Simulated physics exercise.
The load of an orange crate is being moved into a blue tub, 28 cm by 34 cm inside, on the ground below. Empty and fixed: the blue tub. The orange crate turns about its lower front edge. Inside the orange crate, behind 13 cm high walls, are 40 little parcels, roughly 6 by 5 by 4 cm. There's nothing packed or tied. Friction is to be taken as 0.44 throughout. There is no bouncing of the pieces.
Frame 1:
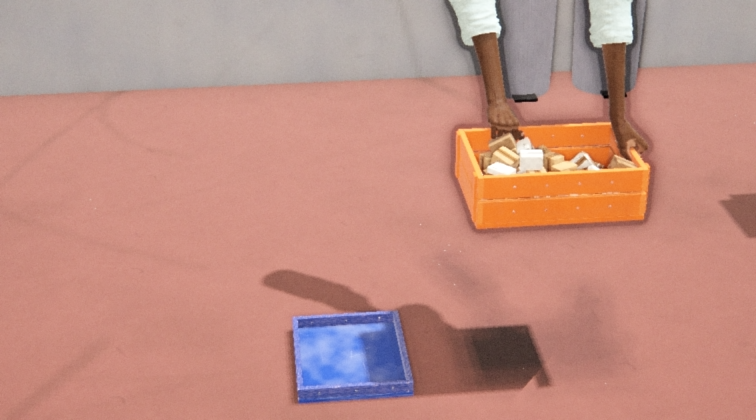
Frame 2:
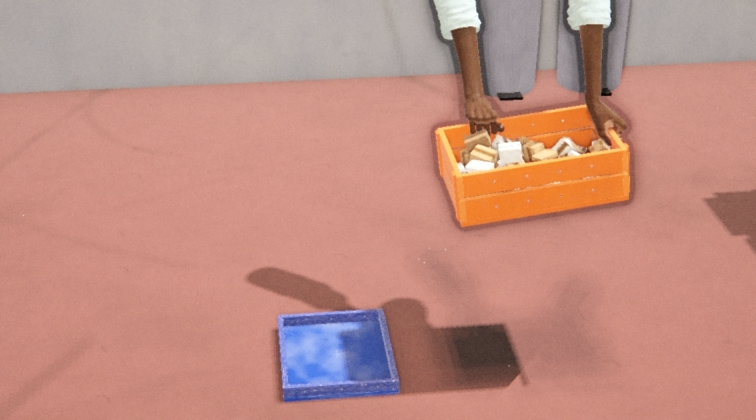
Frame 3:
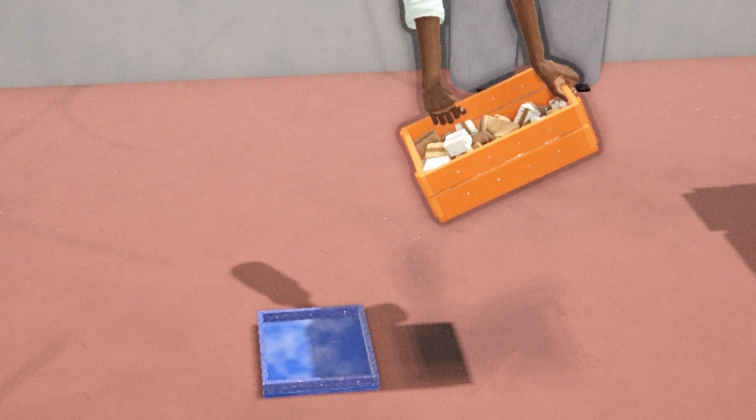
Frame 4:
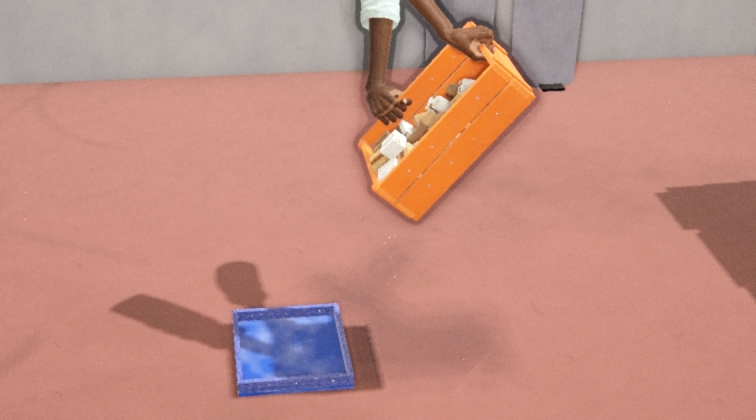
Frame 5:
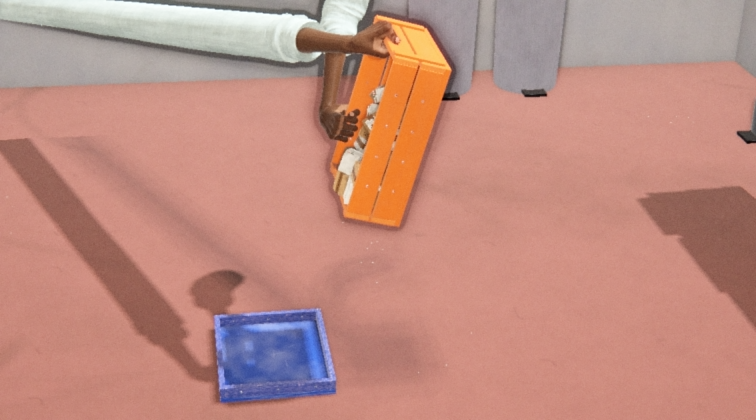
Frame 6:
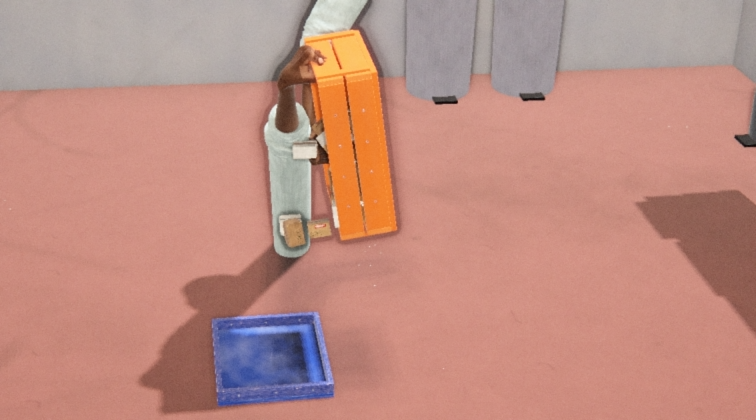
Hands tilting an orange crate of small blocks onto its end above a blue tub, a few blocks coming out.
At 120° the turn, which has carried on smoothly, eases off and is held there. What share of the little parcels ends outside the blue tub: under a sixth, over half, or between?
One sixth up to one half of them finish outside the blue tub.
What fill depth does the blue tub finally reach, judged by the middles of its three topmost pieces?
Roughly 7 cm.
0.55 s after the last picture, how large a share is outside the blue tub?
Close to 10 in a hundred.
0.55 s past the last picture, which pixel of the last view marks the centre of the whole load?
At about (292, 295).
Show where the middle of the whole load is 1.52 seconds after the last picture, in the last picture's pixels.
(262, 355).
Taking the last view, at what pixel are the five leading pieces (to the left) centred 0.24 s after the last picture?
I'd put their middle close to (256, 314).
Then, 0.24 s after the last picture, tilt 111°; 27 still in the orange crate, 3 in the blue tub, 1 outside the blue tub and 9 in the air.
Then, 0.55 s after the last picture, tilt 120°; 11 still in the orange crate, 15 in the blue tub, 3 outside the blue tub and 11 in the air.
Then, 0.97 s after the last picture, tilt 120°; 28 in the blue tub, 8 outside the blue tub and 4 in the air.
Final count (1.52 s after the last picture), 29 in the blue tub and 11 outside the blue tub. Asked share, 11 of 40, 28 per cent.
